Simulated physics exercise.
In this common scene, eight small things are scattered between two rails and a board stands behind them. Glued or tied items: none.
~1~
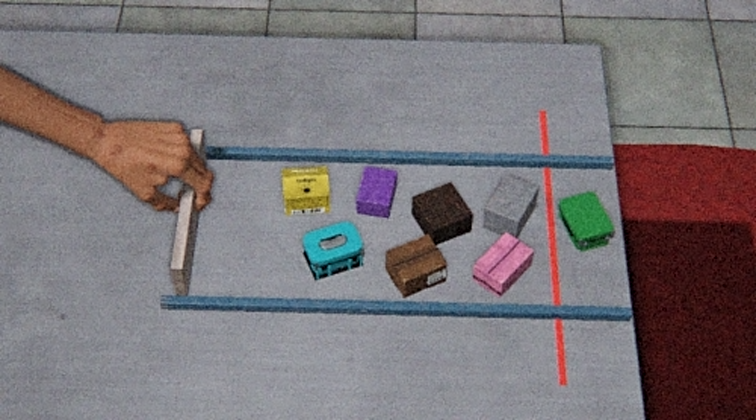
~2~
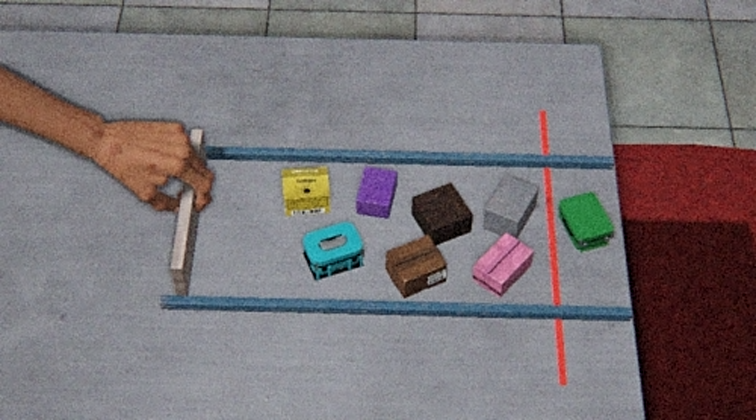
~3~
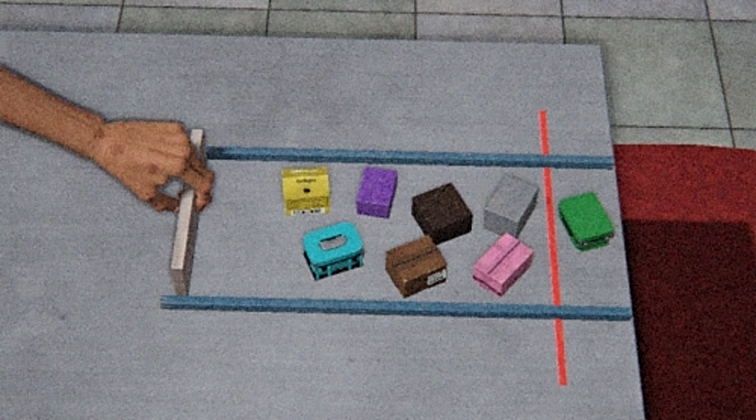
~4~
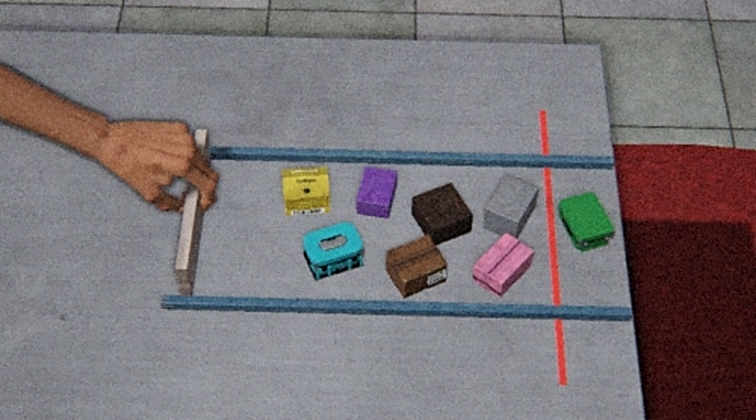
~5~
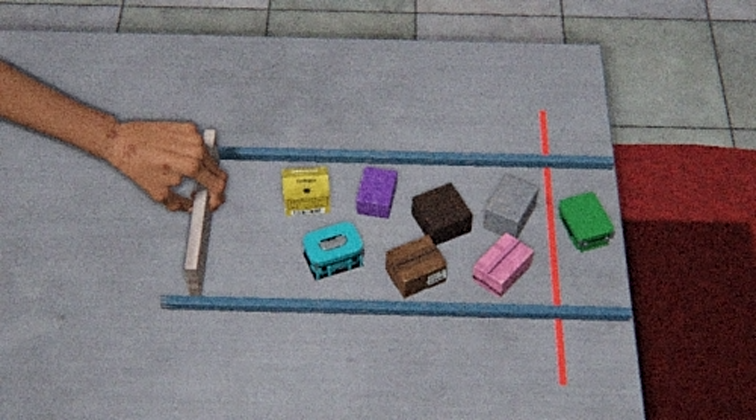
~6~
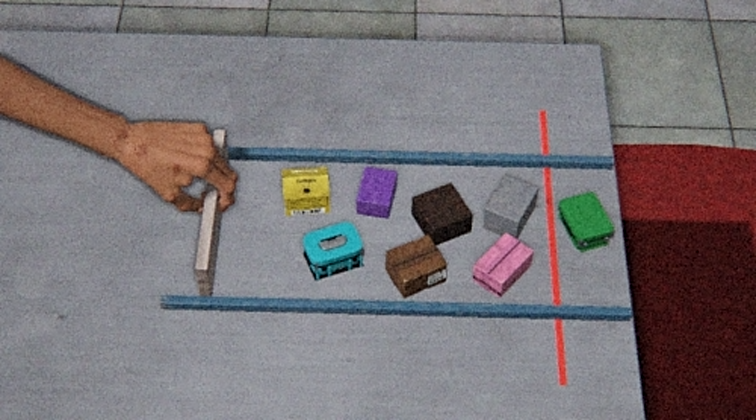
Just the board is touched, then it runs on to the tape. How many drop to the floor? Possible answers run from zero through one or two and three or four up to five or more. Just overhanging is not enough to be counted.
Those that leave the table: Three or four.
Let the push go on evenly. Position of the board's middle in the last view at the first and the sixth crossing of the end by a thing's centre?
I'd put the first at about (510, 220) and the next at about (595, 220).
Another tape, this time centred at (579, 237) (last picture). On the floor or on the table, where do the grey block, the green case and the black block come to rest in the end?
The grey block falls; the green case drops off; the black block is kept.
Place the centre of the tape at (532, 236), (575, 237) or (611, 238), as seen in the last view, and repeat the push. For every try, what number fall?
In order, 2, 5 and 8.
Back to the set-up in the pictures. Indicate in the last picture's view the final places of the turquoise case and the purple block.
In the last picture they sit at about (583, 270) and about (611, 182).
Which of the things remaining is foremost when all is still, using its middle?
Answer: The grey block.
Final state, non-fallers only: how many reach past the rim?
The count would be 2.
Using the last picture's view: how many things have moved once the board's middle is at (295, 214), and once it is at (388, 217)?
First 1 and then 7.
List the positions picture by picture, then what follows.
Green case (585, 223); grey block (511, 208); pink box (503, 265); board (190, 212); tape (552, 237), in the first frame.
Grey block (511, 208); black block (442, 215), in the second frame.
Pink box (503, 265); brown box (416, 266), in the third frame.
Green case (585, 223); board (194, 212), in the fourth frame.
Grey block (511, 208); turquoise case (333, 251), in the fifth frame.
Green case (585, 223); grey block (511, 208); pink box (503, 265); board (213, 212); tape (552, 237), in the sixth frame.
Soon after, none off yet; green case at rest near (585, 223); grey block at rest near (514, 209); pink box at rest near (503, 265).
At rest, the number that fall off is three or four; fallen, brown box, pink box and green case.
